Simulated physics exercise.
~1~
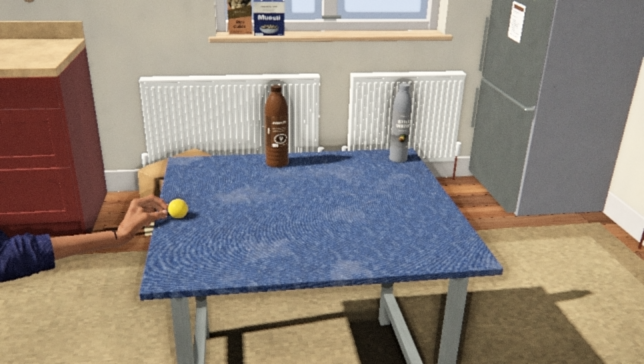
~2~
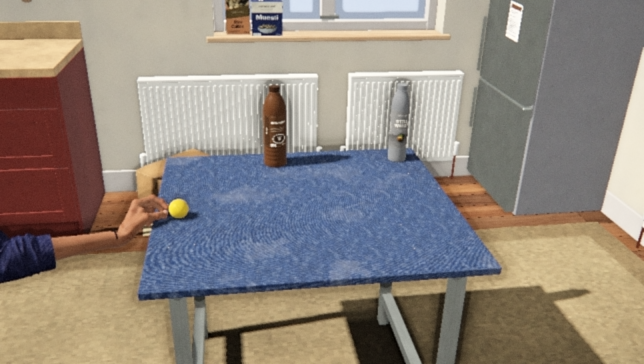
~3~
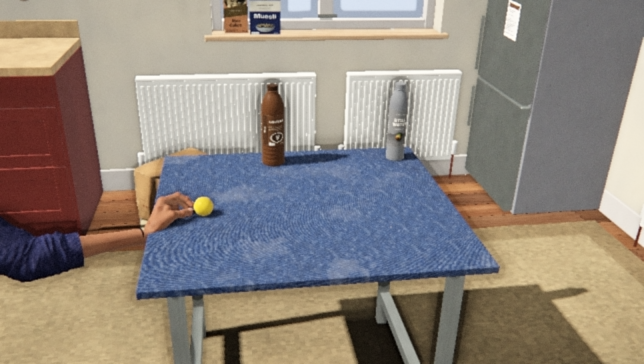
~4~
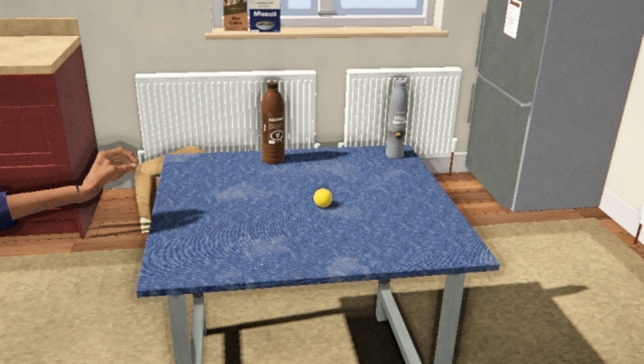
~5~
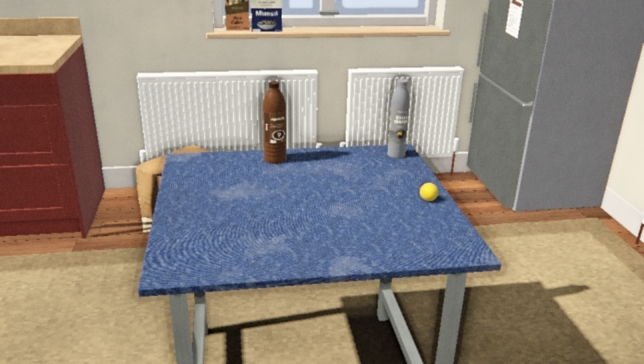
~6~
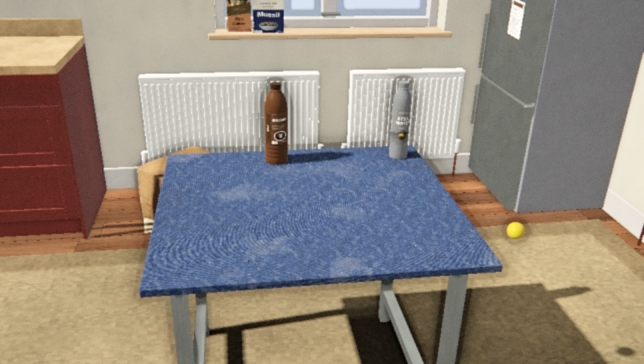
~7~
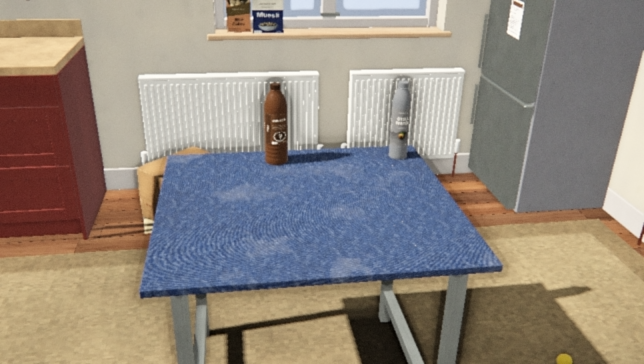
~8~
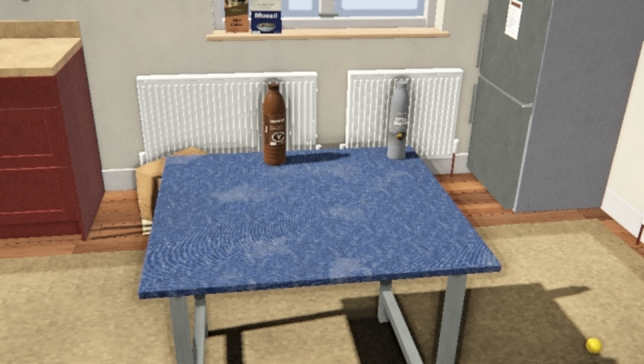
A yellow lemon, pushed by a hand, rolls right across the blue table and drops to the floor.
